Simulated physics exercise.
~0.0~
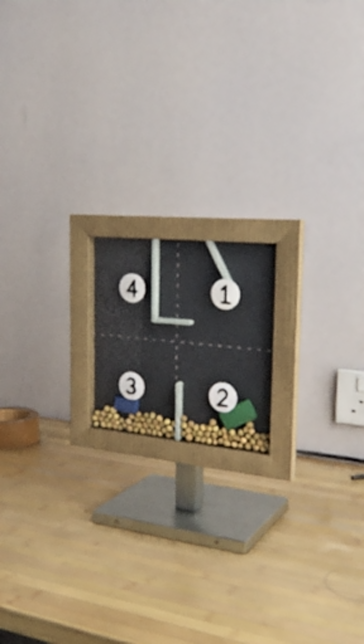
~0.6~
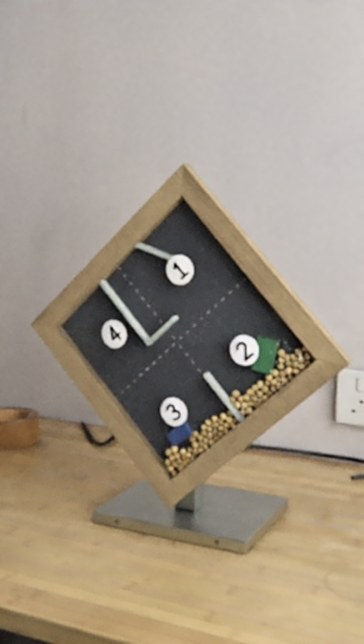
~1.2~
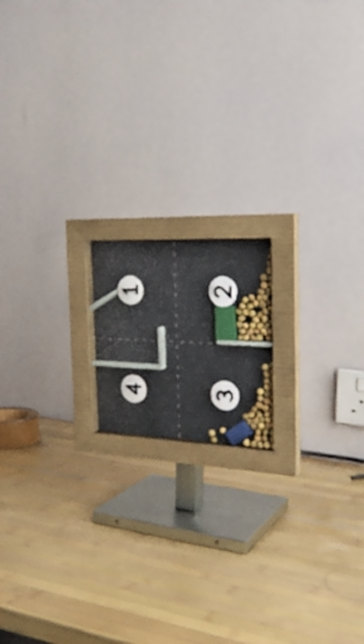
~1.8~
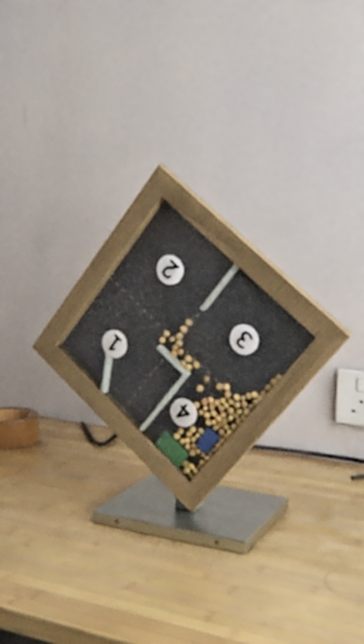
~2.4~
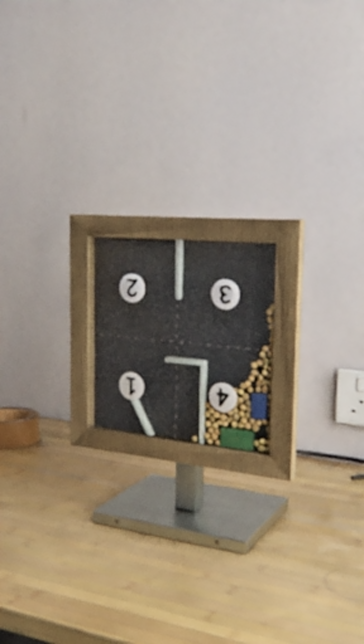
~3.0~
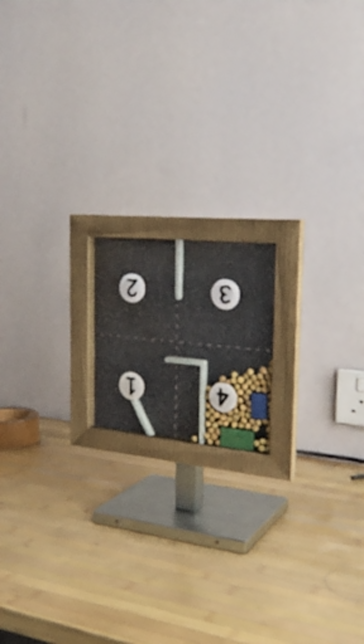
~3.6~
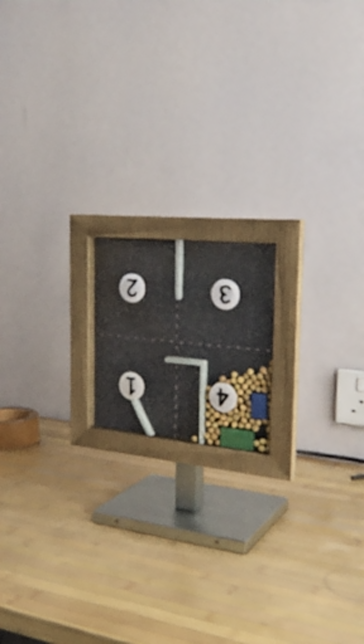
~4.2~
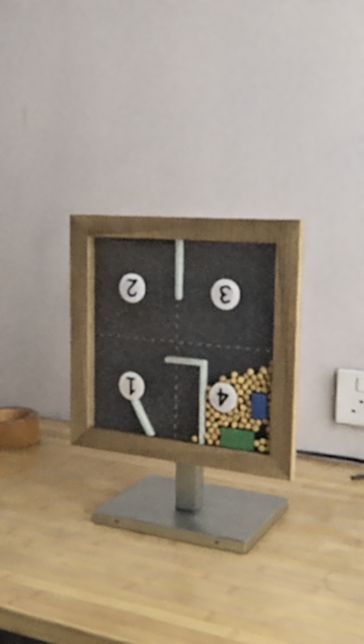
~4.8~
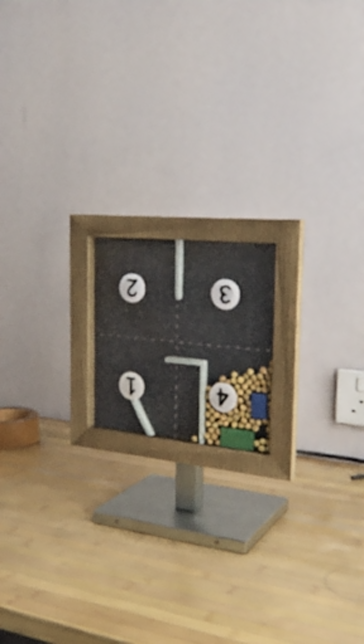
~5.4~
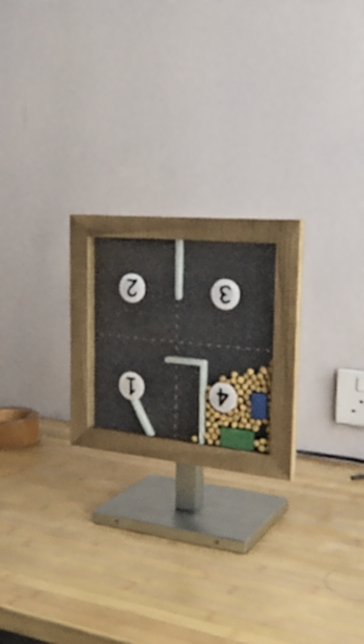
On a wooden table, a framed case turns anticlockwise upside down, piling beads and blocks lower right.
